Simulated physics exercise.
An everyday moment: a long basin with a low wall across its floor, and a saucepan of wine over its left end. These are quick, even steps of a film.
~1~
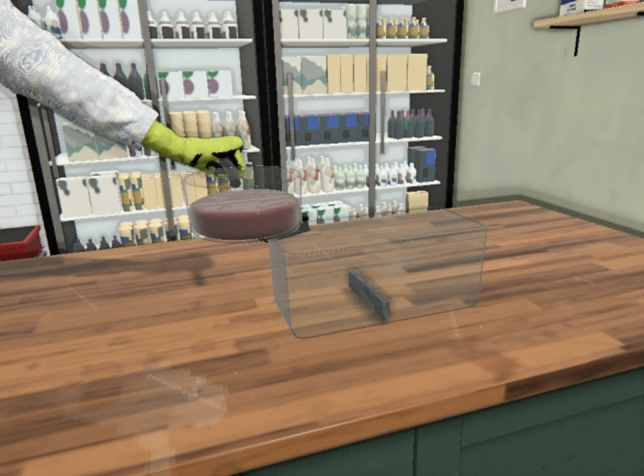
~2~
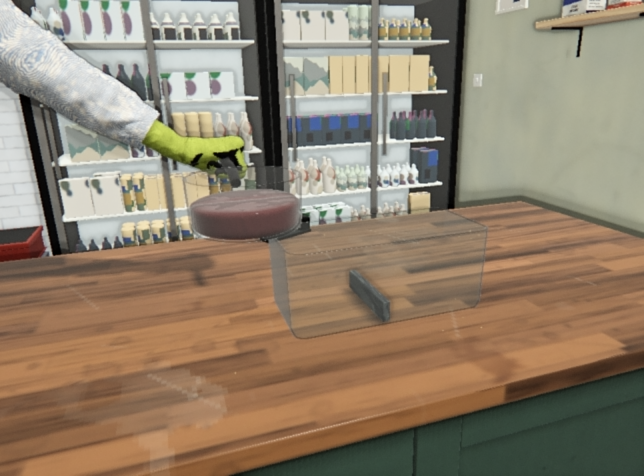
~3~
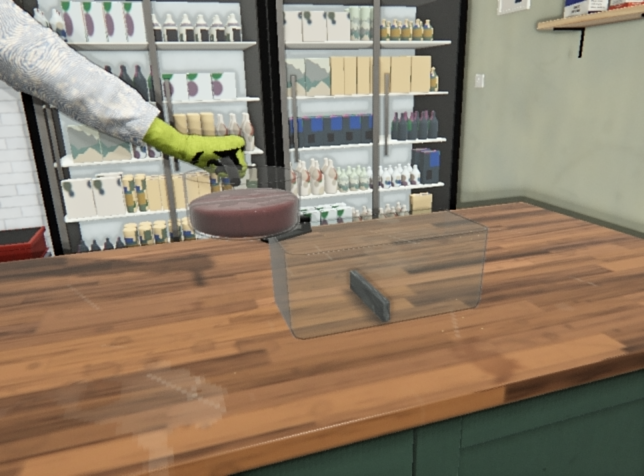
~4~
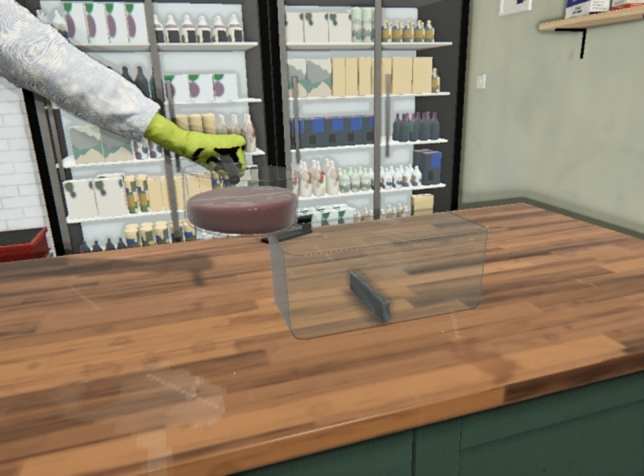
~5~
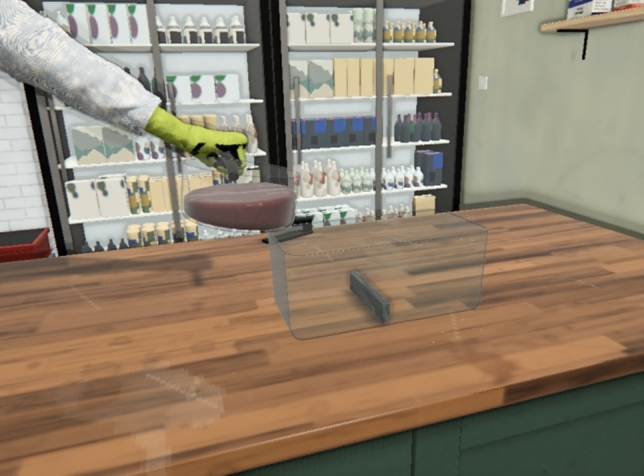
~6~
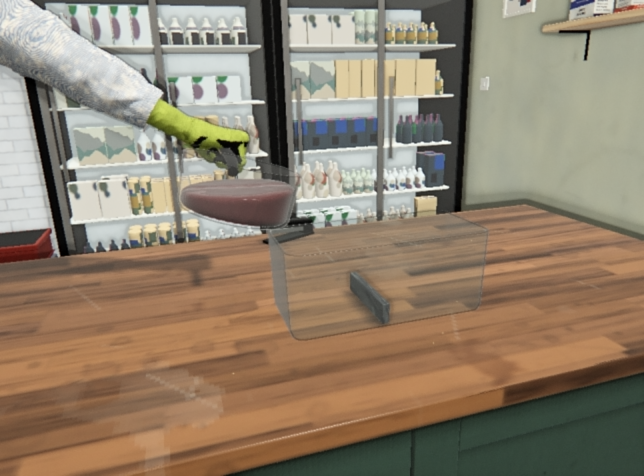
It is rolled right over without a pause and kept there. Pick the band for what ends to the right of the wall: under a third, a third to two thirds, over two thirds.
The share right of the wall is between a third and two thirds.
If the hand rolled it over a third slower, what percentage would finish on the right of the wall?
Some 35 per cent.
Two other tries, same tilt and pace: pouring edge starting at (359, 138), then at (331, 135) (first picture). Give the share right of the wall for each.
Near 85 % and 85 %.
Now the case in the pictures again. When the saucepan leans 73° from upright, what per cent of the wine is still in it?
About 60 per cent.
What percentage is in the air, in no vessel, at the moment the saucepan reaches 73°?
About 35 per cent.
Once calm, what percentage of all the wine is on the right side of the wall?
Close to 50 per cent.
A moment on, the saucepan is tipped part way and 62 per cent is still to pour, 4 is left of the wall and 0 right of it.
Next, the saucepan is tipped right over and 10 per cent is still to pour, 31 is left of the wall and 42 right of it.
Then the saucepan is tipped right over and 0 per cent is still to pour, 50 is left of the wall and 48 right of it.
Later the saucepan is tipped right over and 0 per cent is still to pour, 51 is left of the wall and 48 right of it.
In the end 51 per cent lies left of the wall, 48 right of it and 1 outside.
